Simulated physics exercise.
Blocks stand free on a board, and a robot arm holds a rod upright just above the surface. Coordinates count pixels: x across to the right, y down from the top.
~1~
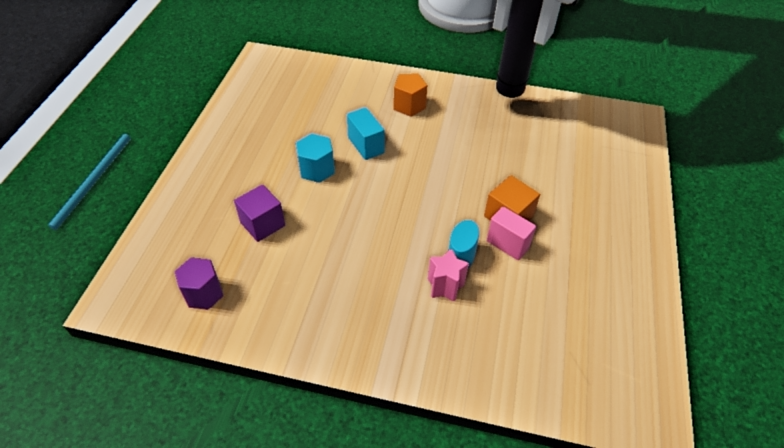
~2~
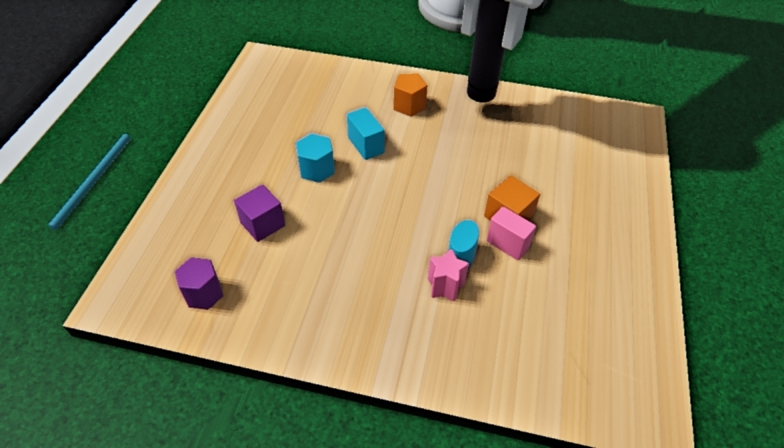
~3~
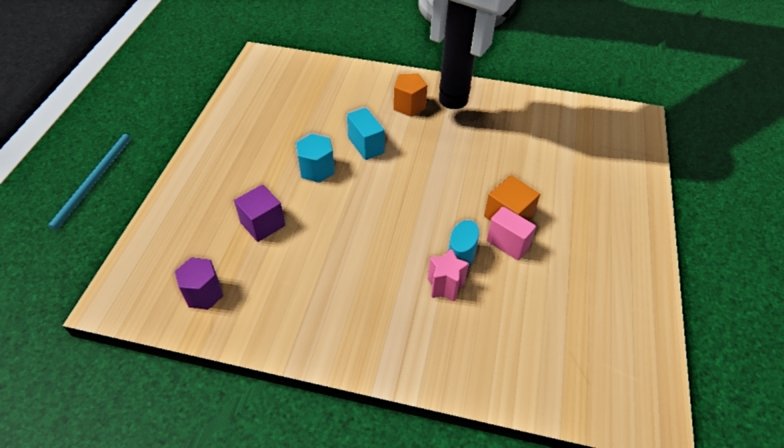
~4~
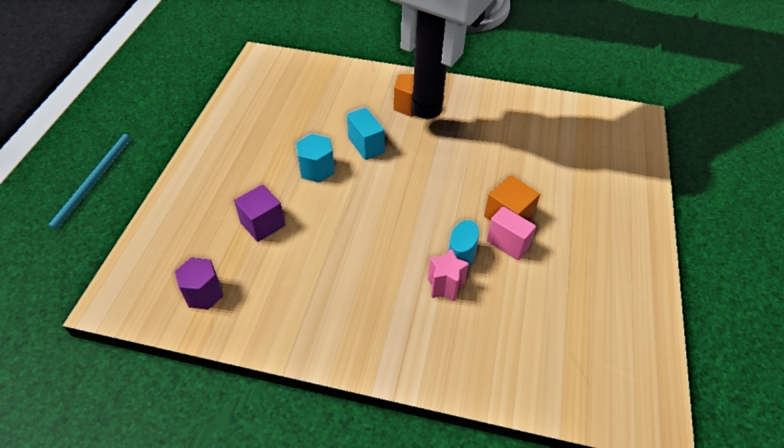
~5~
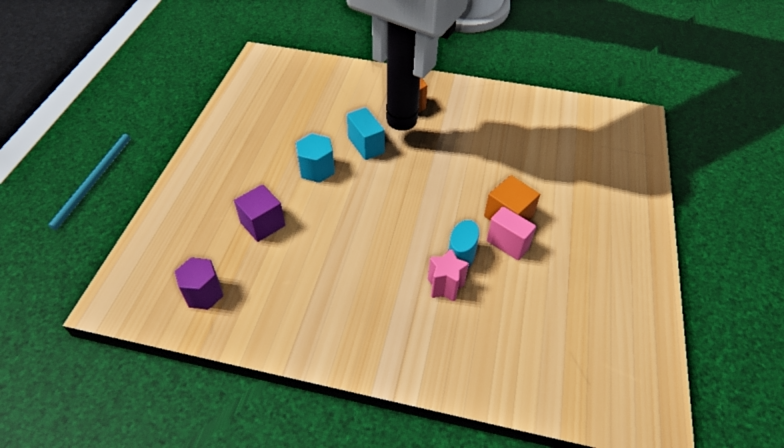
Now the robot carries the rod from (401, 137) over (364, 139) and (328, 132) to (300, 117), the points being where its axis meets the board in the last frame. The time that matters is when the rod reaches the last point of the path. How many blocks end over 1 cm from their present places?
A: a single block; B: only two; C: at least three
My pick is A.
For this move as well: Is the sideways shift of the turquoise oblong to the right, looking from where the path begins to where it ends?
My answer is no.
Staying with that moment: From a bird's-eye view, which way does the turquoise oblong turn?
It is turned anticlockwise.
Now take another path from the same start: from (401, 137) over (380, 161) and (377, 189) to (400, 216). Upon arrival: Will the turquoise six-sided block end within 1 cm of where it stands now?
Final answer: Yes.
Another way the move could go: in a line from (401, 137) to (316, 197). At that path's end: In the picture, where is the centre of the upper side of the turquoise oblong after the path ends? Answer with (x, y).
Its top centre is at about (342, 126).
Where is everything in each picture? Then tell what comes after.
Rod's lower end at (510, 89); turquoise six-sided block at (314, 146); turquoise oblong at (365, 121); orange five-sided block at (410, 82), in the first frame.
Rod at (481, 94); blocks still, in the second frame.
Rod at (453, 101); blocks still, in the third frame.
Rod at (427, 110); blocks still, in the fourth frame.
Rod at (402, 121); turquoise six-sided block at (314, 146); turquoise oblong at (365, 121); orange five-sided block hidden, in the fifth frame.
The first path, step by step. One third of the way, rod at (363, 123); turquoise oblong at (337, 124).
Two thirds of the way, rod at (327, 115); turquoise six-sided block at (311, 148); turquoise oblong at (321, 128), turned 40° anticlockwise.
At the end, rod at (298, 101); turquoise six-sided block at (311, 148); turquoise oblong at (321, 128), turned 40° anticlockwise; orange five-sided block still.
